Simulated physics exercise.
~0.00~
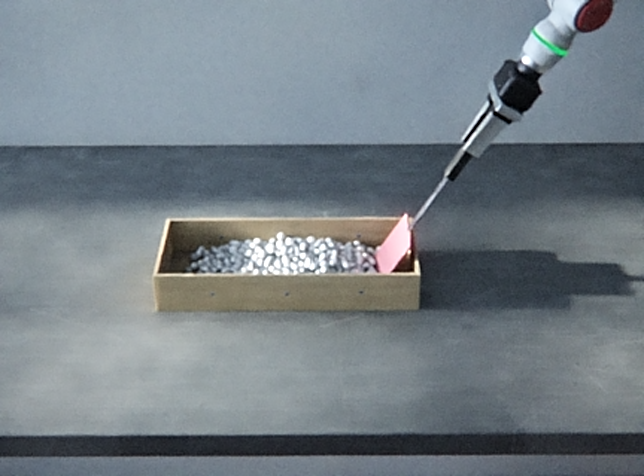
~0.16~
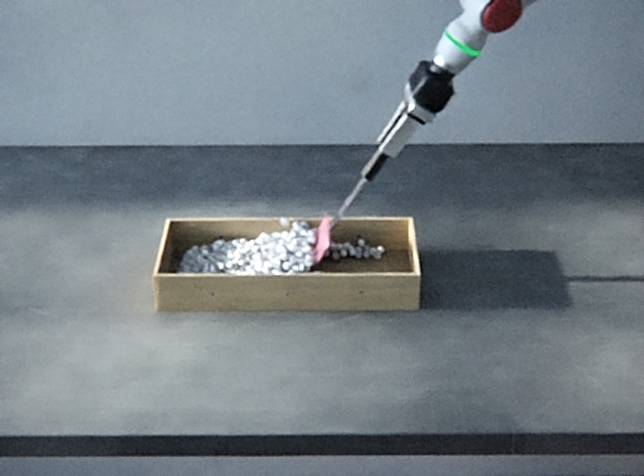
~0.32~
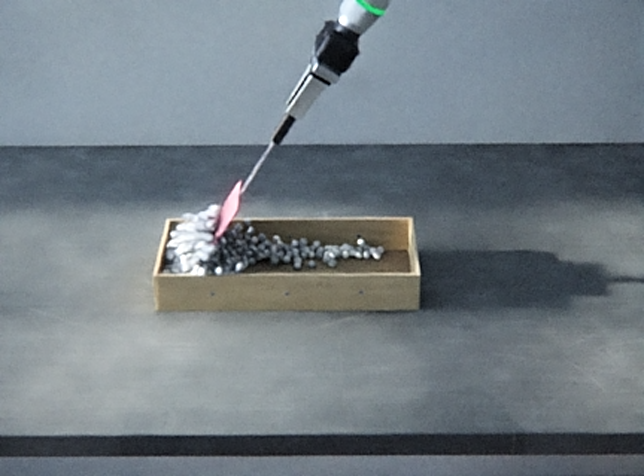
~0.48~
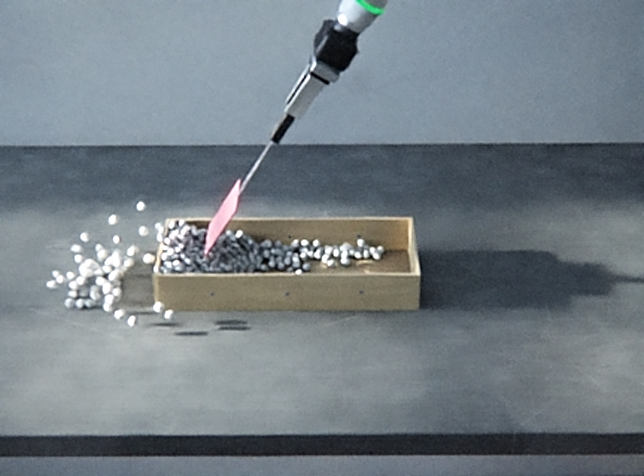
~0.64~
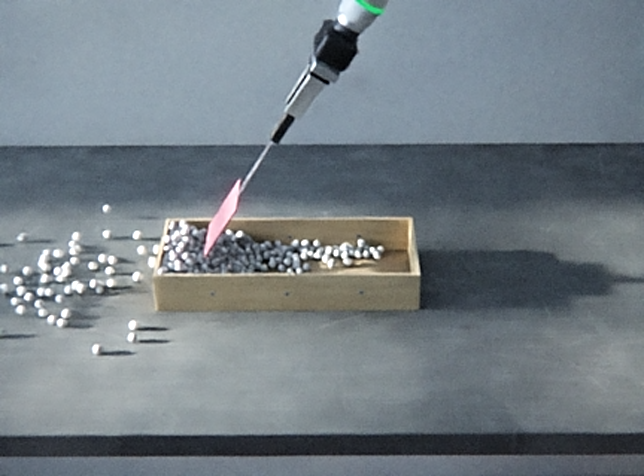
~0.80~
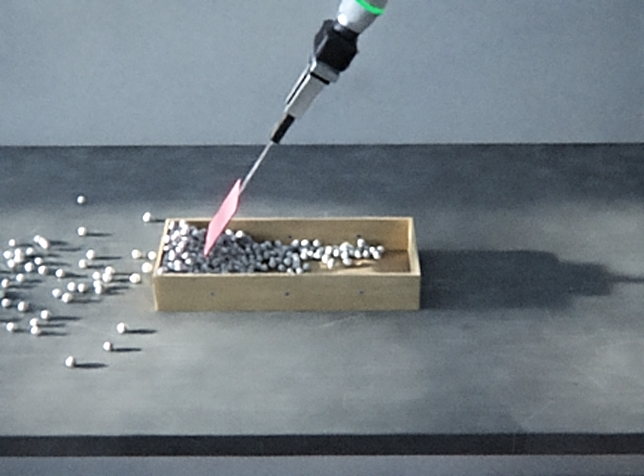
A robot arm sweeps a pink paddle left through beads, spilling some onto the table.
